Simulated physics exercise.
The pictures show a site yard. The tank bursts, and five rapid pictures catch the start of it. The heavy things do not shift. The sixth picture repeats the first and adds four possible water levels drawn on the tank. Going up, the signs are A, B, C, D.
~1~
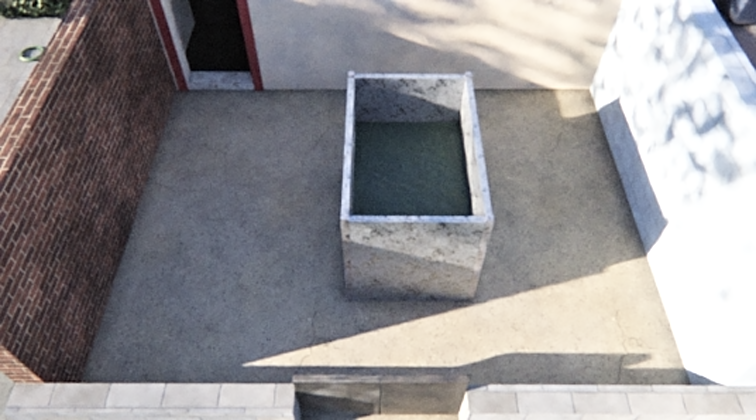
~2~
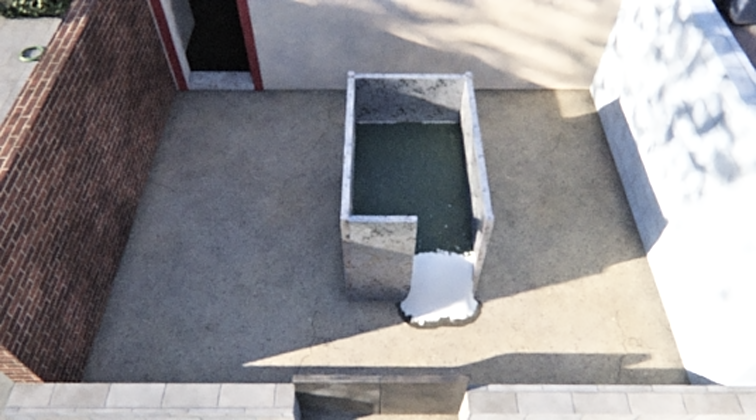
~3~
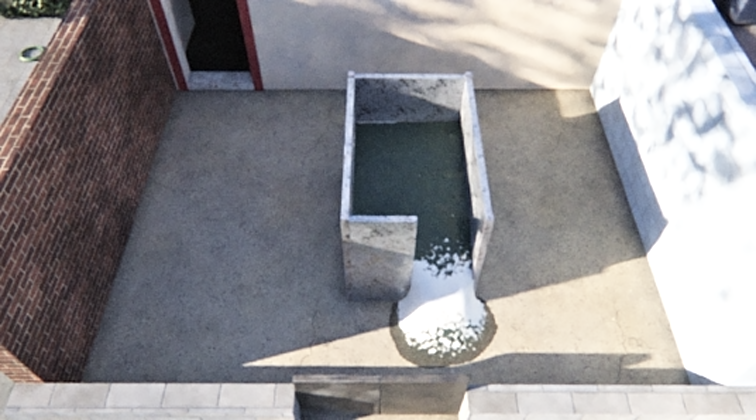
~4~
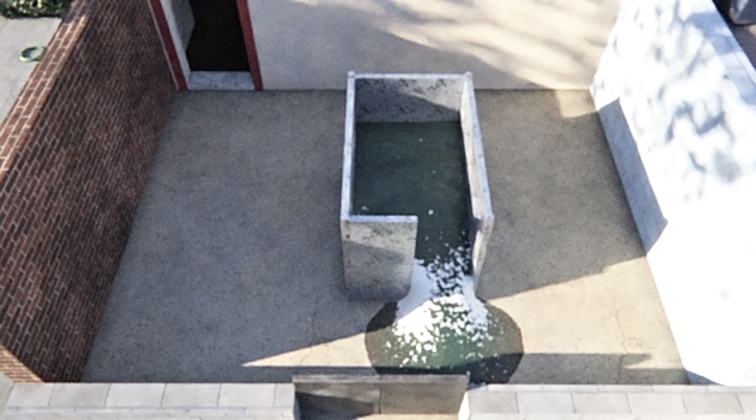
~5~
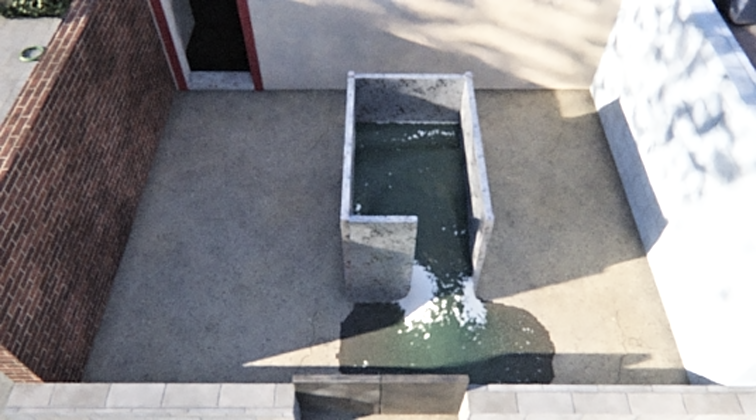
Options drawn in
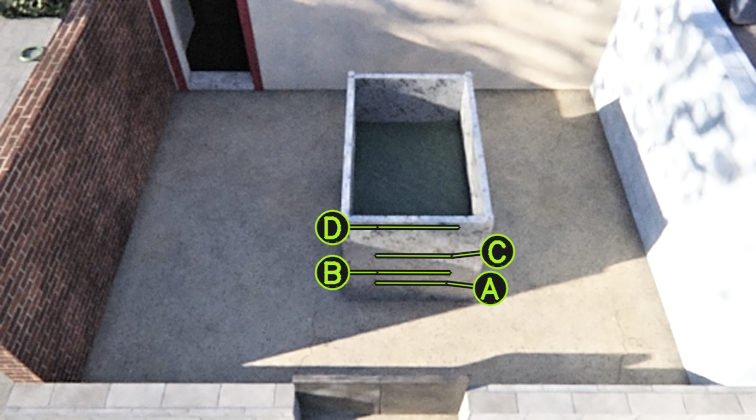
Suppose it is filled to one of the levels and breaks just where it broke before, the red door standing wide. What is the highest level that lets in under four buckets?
C.
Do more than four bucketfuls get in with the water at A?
No, not at all.
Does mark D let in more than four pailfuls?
Yes.
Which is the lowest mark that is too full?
Here it is mark D.
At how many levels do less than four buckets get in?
Three of them.
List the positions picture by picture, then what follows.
In the first picture, water in the tank at rest, its middle at (410, 182); foot of the red doorway at (222, 89); shut gate at (381, 382).
In the second picture, front seen at (473, 310), 1 % of the ground wet.
In the third picture, front seen at (458, 311), 2 % of the ground wet.
In the fourth picture, front seen at (498, 315), 5 % of the ground wet.
In the fifth picture, front seen at (370, 321), 8 % of the ground wet.
On the marked copy, A at (411, 283); B at (412, 272); C at (414, 255); D at (417, 227); from the bottom up A, B, C, D.
For mark A, nothing gets over.
For mark B, nothing gets over.
For mark C, a bucket or two gets in.
For mark D, about 14 bucketfuls get in.
